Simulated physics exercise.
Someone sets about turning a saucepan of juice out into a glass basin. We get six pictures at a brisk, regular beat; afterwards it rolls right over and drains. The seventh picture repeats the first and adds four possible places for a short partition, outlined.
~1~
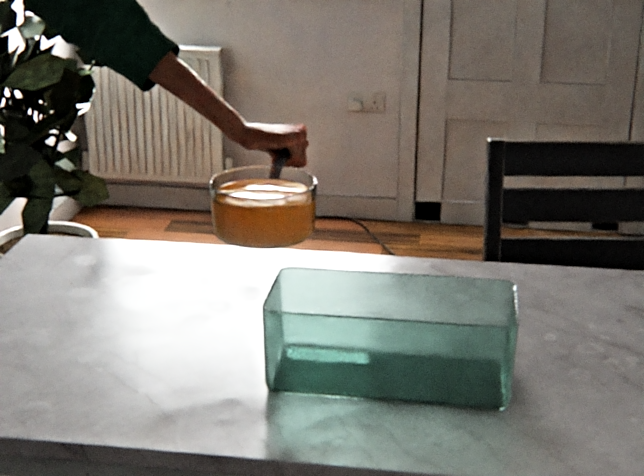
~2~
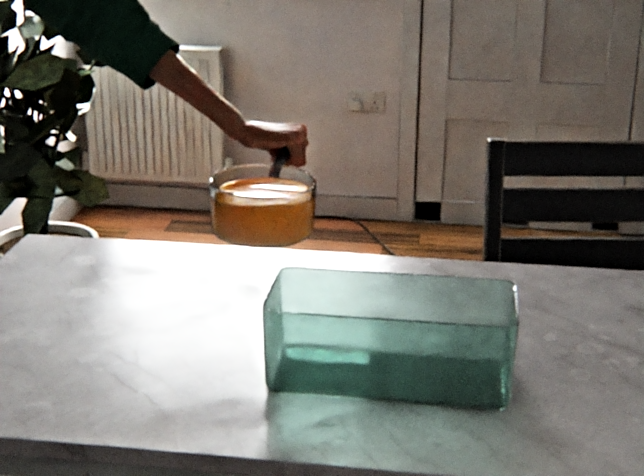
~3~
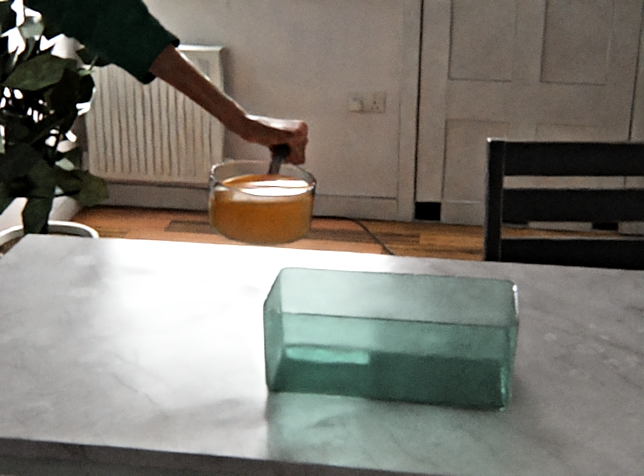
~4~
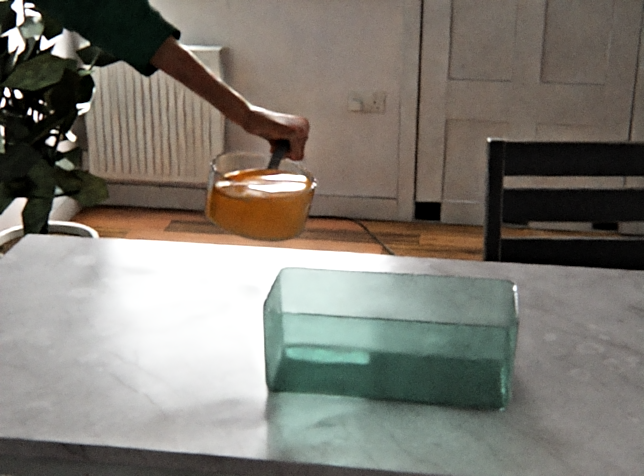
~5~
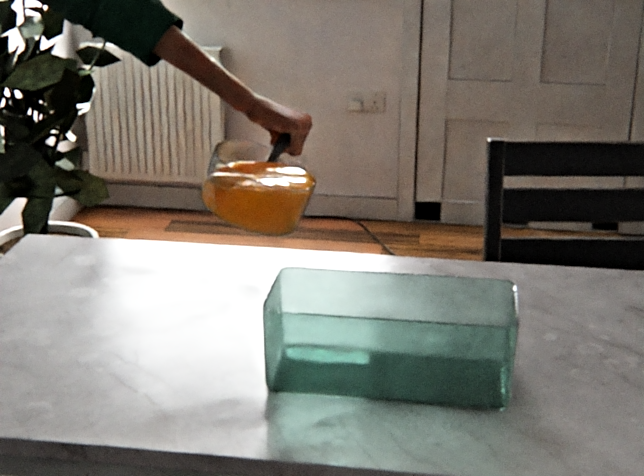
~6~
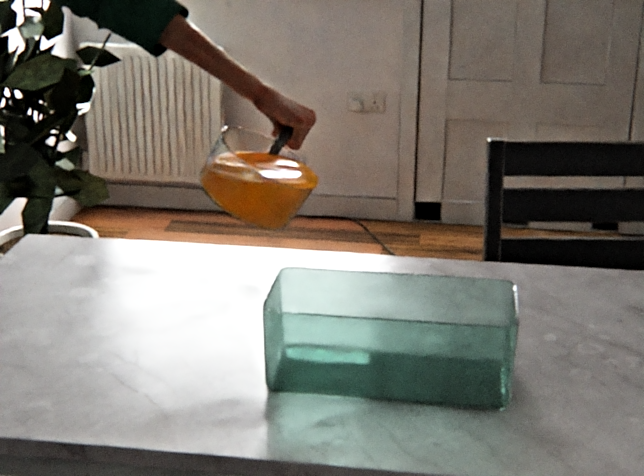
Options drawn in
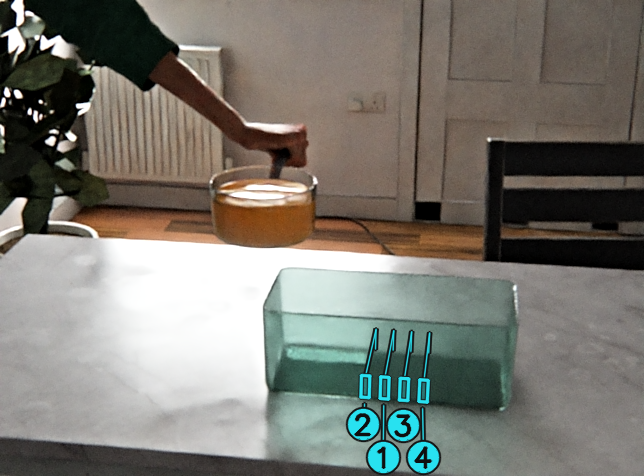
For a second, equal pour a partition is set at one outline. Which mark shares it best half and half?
3 works best here.
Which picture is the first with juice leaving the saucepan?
In picture 6.
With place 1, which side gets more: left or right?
The right side.
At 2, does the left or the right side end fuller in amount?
The right side.
In cyan, 1 at (383, 405); 2 at (364, 403); 3 at (403, 406); 4 at (422, 408).
For place 1, about 33 % ends left of the wall and 64 % right of it; 3 % is lost outside.
For place 2, about 19 % ends left of the wall and 78 % right of it; 3 % is lost outside.
For place 3, about 47 % ends left of the wall and 50 % right of it; 3 % is lost outside.
For place 4, about 72 % ends left of the wall and 24 % right of it; 4 % is lost outside.
